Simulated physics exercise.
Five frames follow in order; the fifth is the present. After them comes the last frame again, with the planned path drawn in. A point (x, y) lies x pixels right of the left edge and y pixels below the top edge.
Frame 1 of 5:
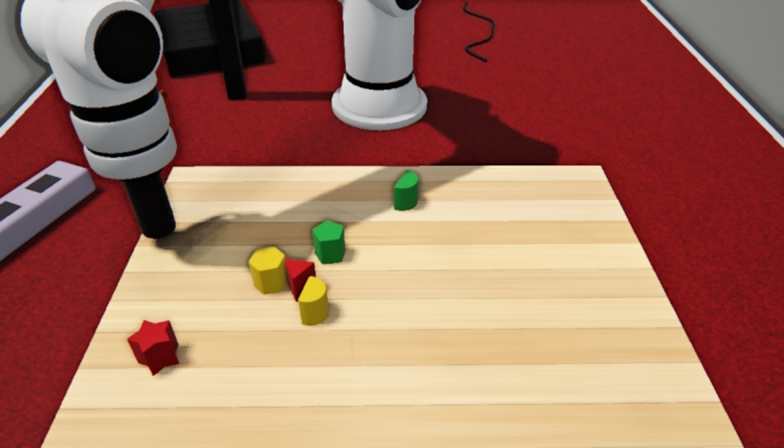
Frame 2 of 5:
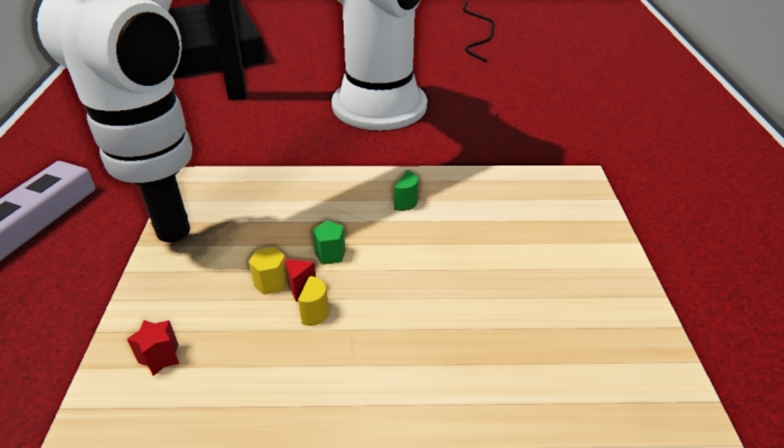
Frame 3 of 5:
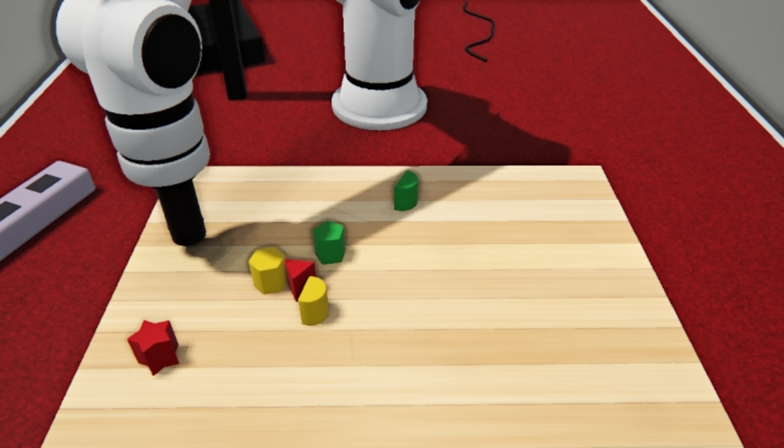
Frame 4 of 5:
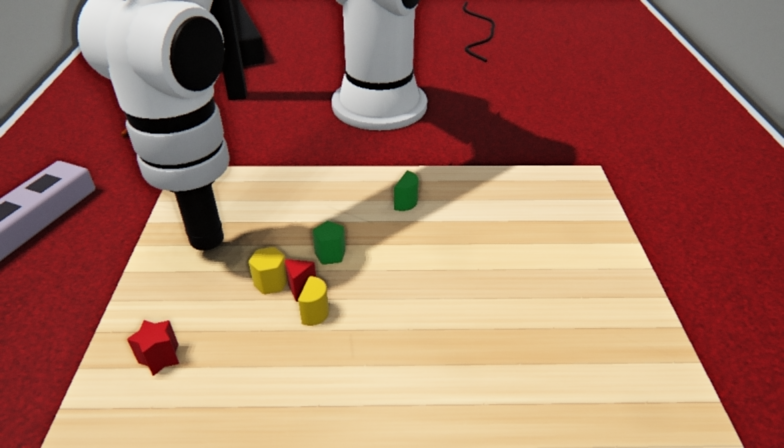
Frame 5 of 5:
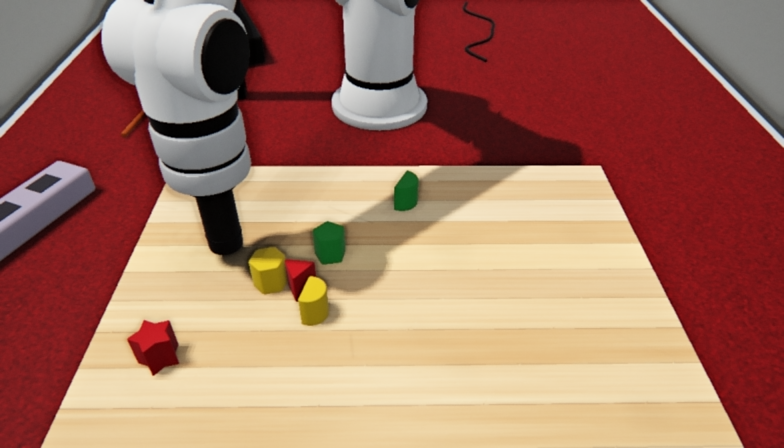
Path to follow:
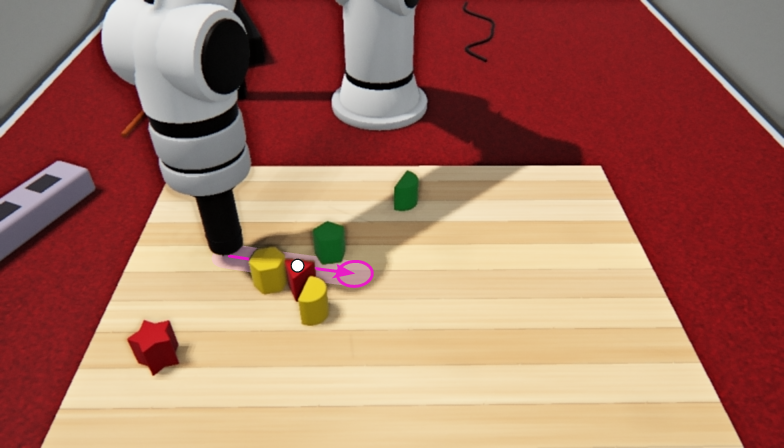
A white robot arm with a black bar moves above a pale wooden board on a red floor, seen from a fixed, raised view facing a second white robot base. A red star lies at lower left, with a yellow six-sided block, red triangle, yellow D-shaped block and two green blocks farther right. The bar glides slowly right and slightly nearer, approaching the yellow six-sided block, while every block stays still.
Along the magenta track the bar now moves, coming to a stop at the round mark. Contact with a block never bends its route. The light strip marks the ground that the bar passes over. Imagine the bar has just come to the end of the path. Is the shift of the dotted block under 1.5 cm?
The answer is yes.
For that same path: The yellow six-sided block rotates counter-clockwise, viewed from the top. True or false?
The claim does not hold.
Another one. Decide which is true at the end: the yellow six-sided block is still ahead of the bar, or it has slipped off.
It slips out to the side or back.
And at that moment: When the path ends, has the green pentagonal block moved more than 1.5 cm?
My answer is yes.
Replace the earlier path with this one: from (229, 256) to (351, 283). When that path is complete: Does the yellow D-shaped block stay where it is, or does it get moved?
It moves.
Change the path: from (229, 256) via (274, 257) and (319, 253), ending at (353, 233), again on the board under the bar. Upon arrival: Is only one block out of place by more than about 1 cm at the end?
Yes - that is the case.
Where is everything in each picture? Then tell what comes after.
In the first picture, tip of the bar (160, 229), middles of tops, yellow six-sided block (267, 258), red triangle (298, 266), yellow D-shaped block (313, 289), green pentagonal block (329, 230).
In the second picture, bar (174, 232), nothing pushed.
In the third picture, bar (190, 236), nothing pushed.
In the fourth picture, bar (207, 240), nothing pushed.
In the fifth picture, bar (227, 245), yellow six-sided block (267, 258), red triangle (298, 266), yellow D-shaped block (313, 289), green pentagonal block (329, 230).
The line goes straight from (229, 256) to (355, 274); the dot is on the red triangle.
On the path given first. One third of the way, bar (269, 251); yellow six-sided block (270, 261); red triangle (300, 267).
Two thirds of the way, bar (311, 257); yellow six-sided block (274, 264), turned 25° clockwise; red triangle (303, 268); green pentagonal block (334, 229), turned 15° anticlockwise.
At the end, bar (354, 262); yellow six-sided block (274, 264), turned 25° clockwise; red triangle (303, 268); yellow D-shaped block unmoved; green pentagonal block (349, 226), turned 60° anticlockwise.
